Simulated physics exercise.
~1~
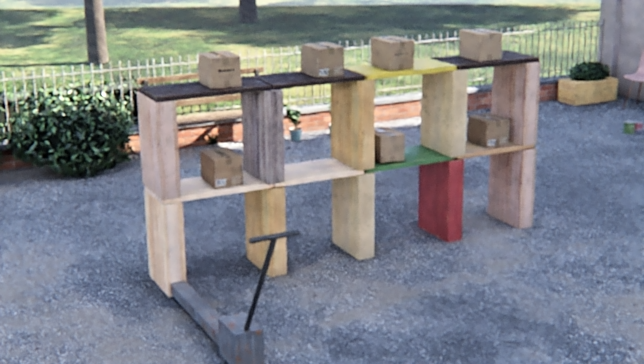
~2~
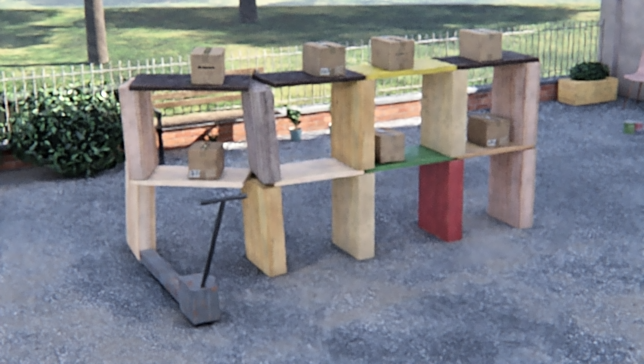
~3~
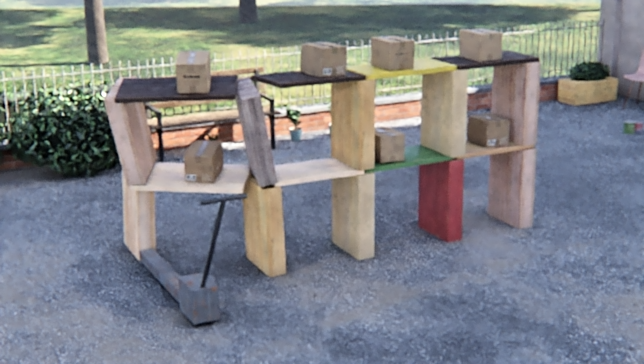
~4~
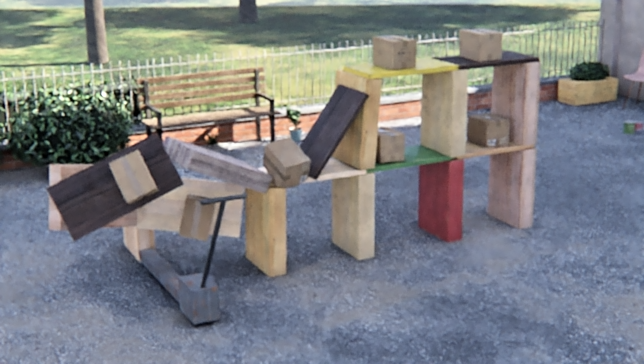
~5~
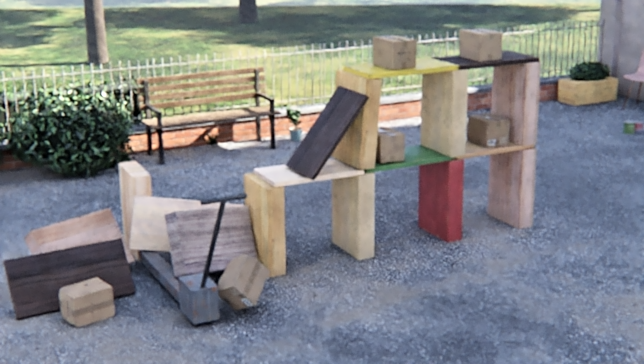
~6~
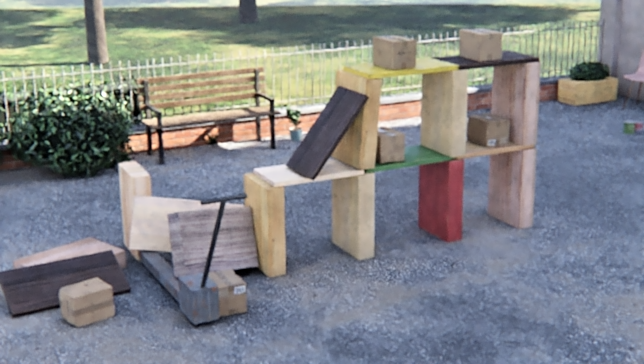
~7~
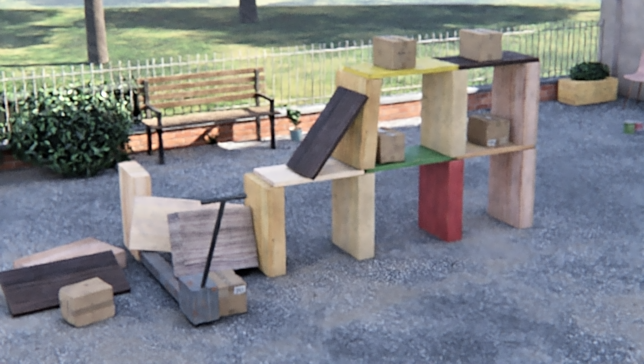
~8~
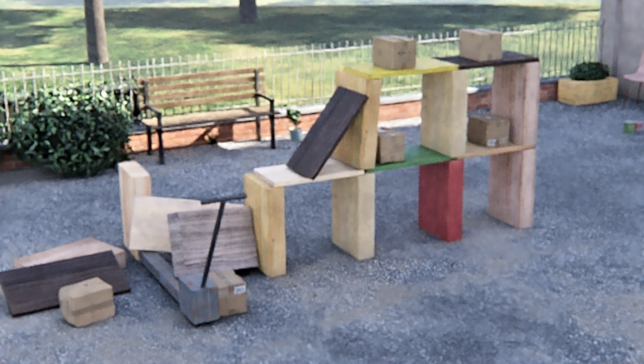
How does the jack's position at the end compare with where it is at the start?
The jack ends up a little farther left and farther back than where it began, now among the fallen boards.
